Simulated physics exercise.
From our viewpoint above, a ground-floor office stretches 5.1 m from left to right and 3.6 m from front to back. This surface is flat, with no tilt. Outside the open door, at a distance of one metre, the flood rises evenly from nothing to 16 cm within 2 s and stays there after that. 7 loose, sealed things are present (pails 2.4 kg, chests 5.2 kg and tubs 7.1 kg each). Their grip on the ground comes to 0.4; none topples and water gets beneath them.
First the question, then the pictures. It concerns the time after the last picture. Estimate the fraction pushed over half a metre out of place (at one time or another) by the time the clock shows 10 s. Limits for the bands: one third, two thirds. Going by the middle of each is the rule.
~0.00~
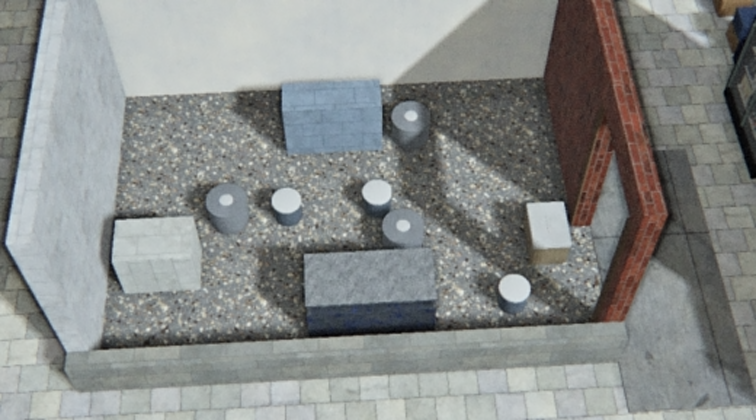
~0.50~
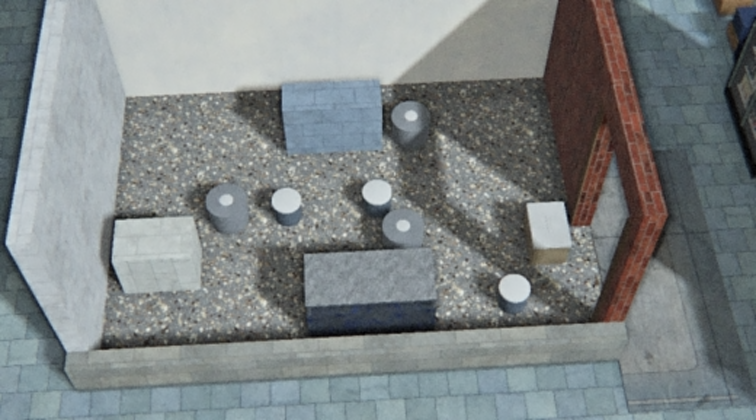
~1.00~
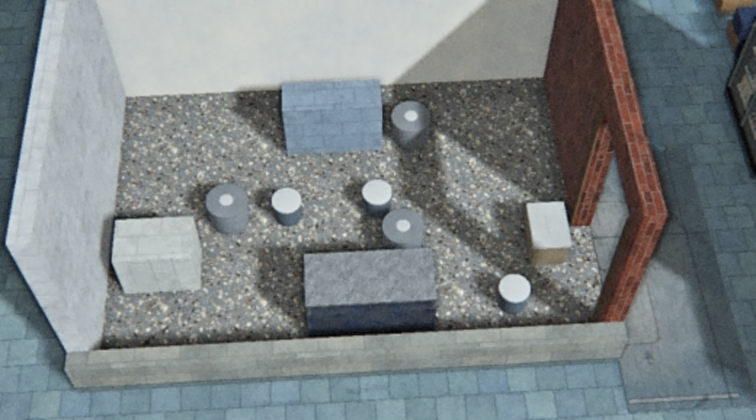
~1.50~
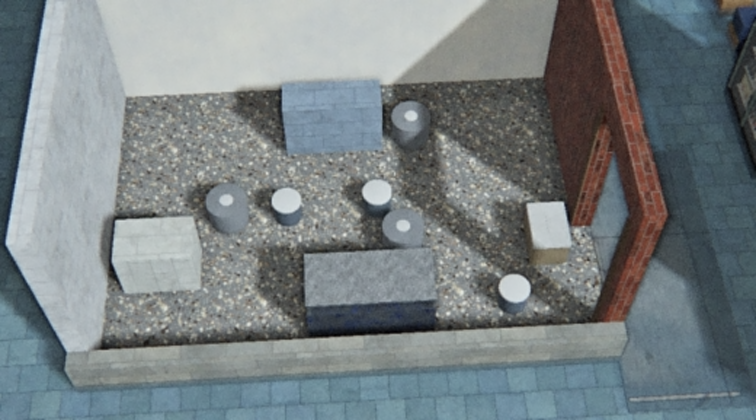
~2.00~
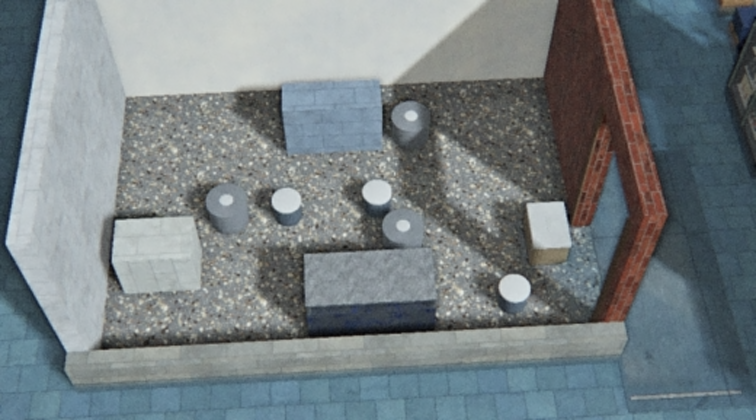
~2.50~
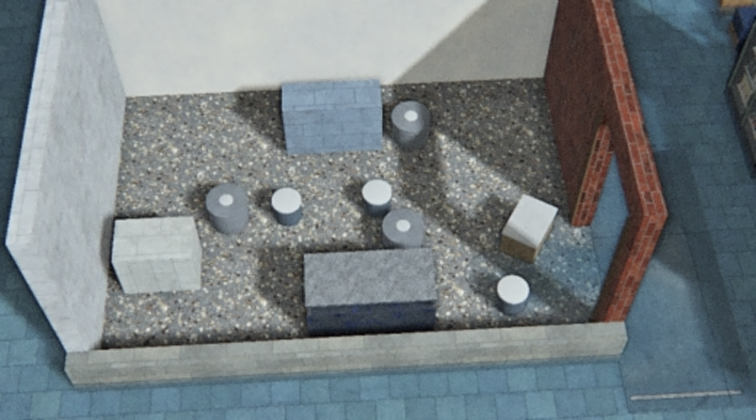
The fraction is high.
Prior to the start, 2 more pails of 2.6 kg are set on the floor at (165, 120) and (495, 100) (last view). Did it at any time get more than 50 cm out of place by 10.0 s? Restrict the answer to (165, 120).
Result: Not exceeded.
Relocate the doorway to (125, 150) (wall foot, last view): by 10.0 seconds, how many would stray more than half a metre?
You'd get 5 in that case.
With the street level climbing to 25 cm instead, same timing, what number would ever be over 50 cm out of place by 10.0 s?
Then it comes to 7.
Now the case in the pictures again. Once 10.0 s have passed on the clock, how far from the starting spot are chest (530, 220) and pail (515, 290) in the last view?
The first is 200 cm from its start, the second 80 cm.
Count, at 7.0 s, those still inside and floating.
I count 2.
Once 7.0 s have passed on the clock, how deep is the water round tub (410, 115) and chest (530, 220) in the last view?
Depths: Near 3 cm, then near 4 cm.
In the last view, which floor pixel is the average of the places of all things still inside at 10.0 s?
Around (322, 201).
After 3.5 s 2 of 7 are over 50 cm from their spots; 1 afloat.
After 4.5 s 4 of 7 are over 50 cm from their spots; 1 afloat.
After 7.0 s 4 of 7 are over 50 cm from their spots; 2 afloat.
After 10.0 s 7 of 7 are over 50 cm from their spots, and 7 have been at some point; 7 afloat.
